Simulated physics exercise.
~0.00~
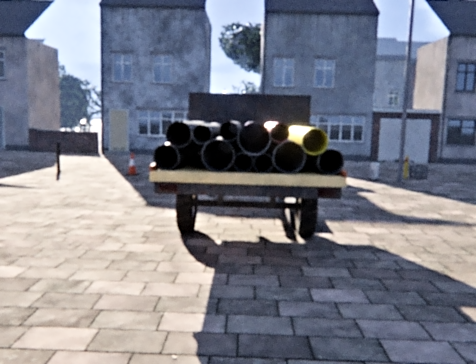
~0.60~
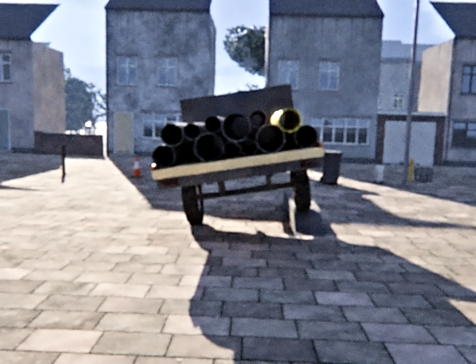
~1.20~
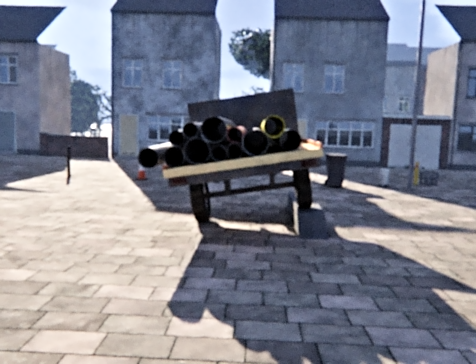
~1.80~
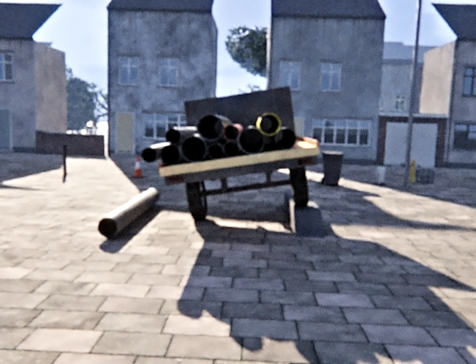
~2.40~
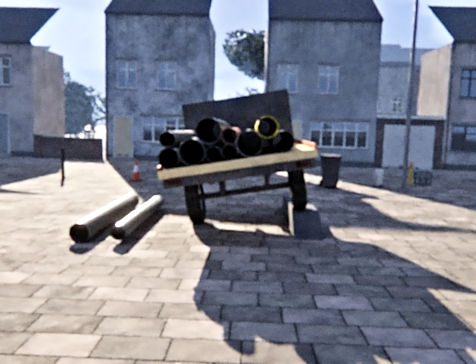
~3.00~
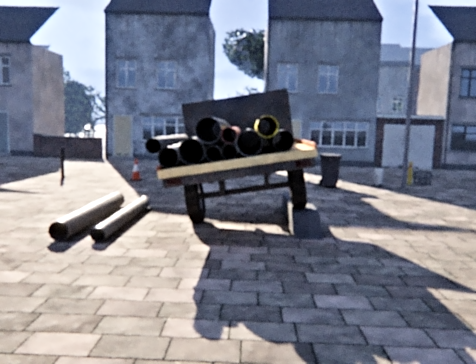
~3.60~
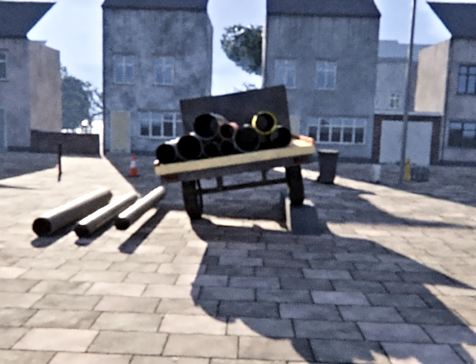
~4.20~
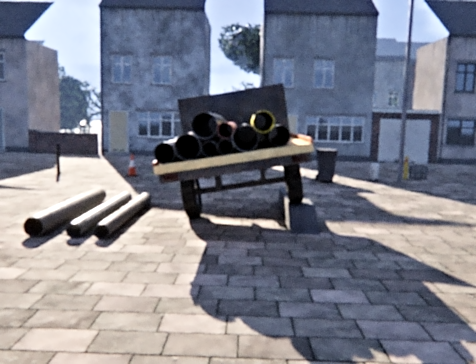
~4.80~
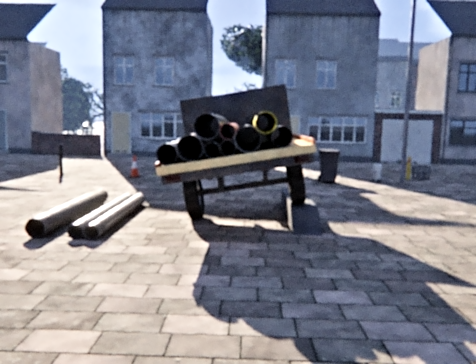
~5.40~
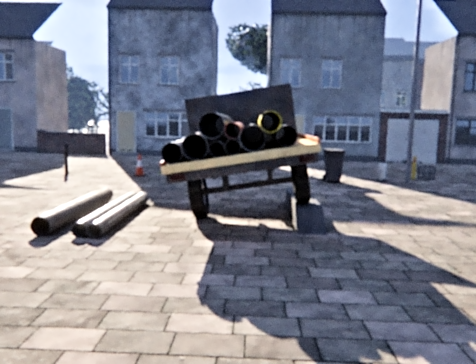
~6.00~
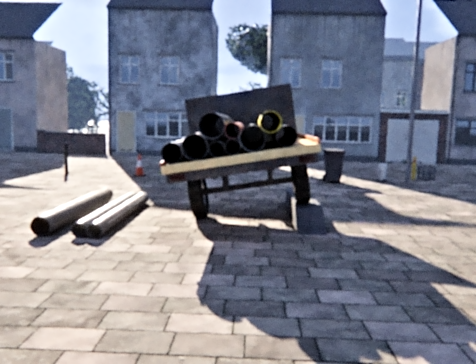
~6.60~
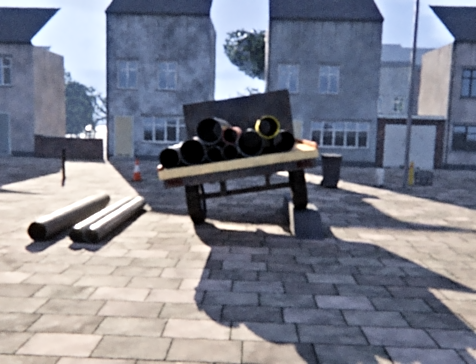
A flat trailer stacked with dark pipes and a yellow one tipped as its right side rose, sending the load sliding left until three pipes dropped off and rolled onto the paving, while the yellow one stayed up on the still-leaning deck.
